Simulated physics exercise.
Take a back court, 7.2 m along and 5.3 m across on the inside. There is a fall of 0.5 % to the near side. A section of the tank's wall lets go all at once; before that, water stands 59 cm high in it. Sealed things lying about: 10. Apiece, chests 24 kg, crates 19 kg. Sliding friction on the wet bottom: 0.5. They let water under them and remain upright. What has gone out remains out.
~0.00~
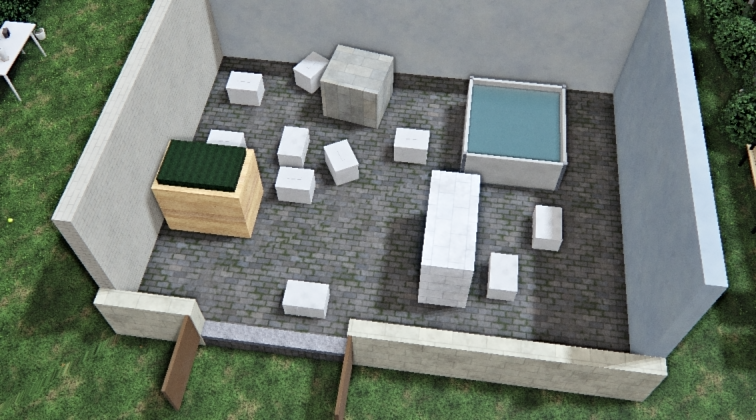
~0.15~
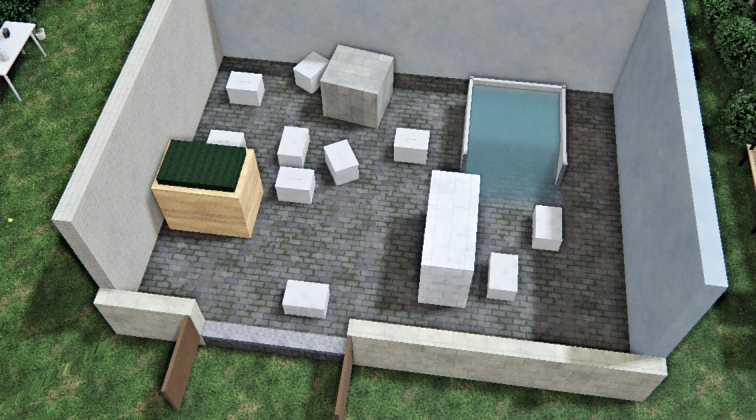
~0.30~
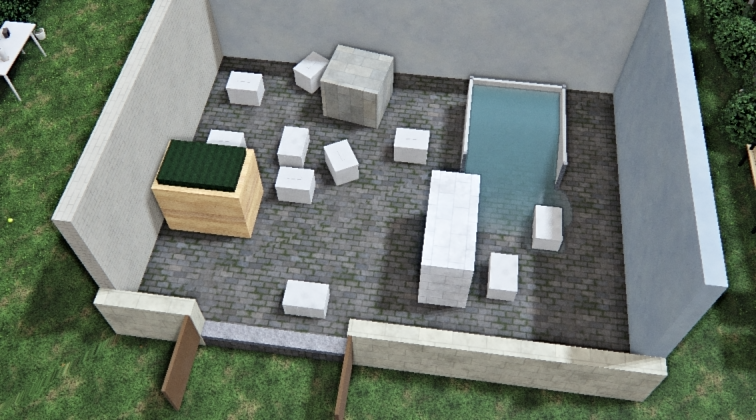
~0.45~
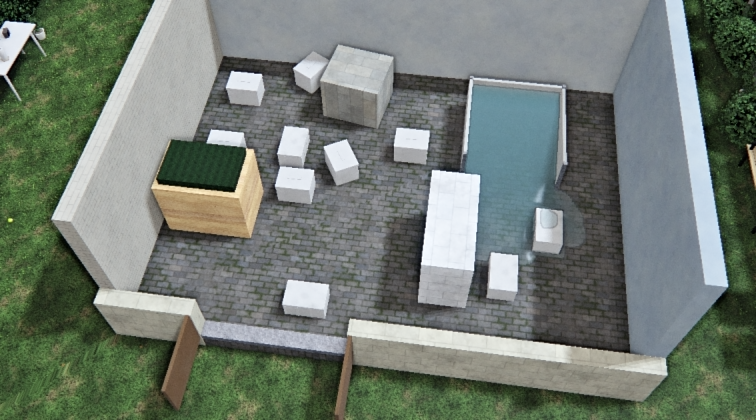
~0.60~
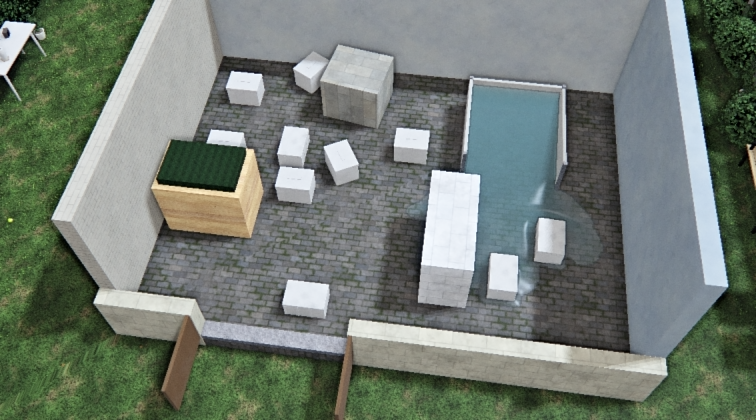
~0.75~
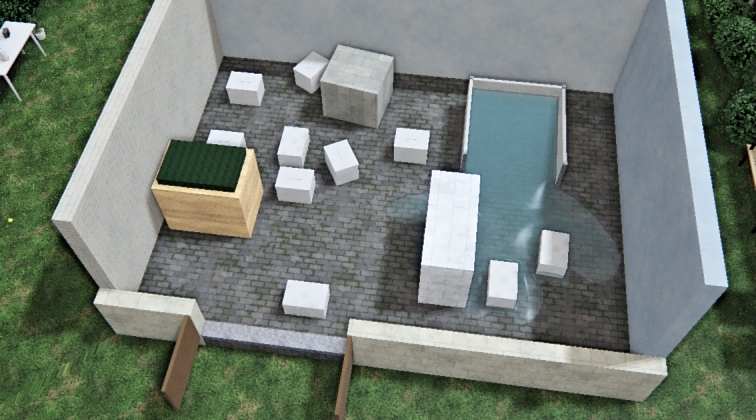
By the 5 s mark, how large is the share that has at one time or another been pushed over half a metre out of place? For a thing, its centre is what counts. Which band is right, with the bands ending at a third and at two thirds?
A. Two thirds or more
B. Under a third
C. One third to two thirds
Under a third (B).
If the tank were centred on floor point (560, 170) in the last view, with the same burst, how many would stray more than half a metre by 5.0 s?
That gives 3 of them.
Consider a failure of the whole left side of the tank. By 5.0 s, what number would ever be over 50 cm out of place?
That would give 4.
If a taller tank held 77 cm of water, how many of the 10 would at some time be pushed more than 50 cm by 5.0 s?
3.
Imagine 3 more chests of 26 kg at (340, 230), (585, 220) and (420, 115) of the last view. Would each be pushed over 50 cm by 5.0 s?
First stays inside, second goes beyond, third stays inside.
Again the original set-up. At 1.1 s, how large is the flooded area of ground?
The covered patch comes to about 10.0 m2.
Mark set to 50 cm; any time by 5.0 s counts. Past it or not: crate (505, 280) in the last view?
Short answer, overshooting.
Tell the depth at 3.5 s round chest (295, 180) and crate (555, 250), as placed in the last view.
Depths: Near 2 cm, then near 15 cm.
After 1.1 s 2 of 10 are over 50 cm from their spots; 0 afloat.
After 2.2 s 2 of 10 are over 50 cm from their spots; 2 afloat.
After 3.5 s 1 of 10 are over 50 cm from their spots; 2 afloat.
After 5.0 s 2 of 10 are over 50 cm from their spots, and 2 have been at some point; 1 afloat.
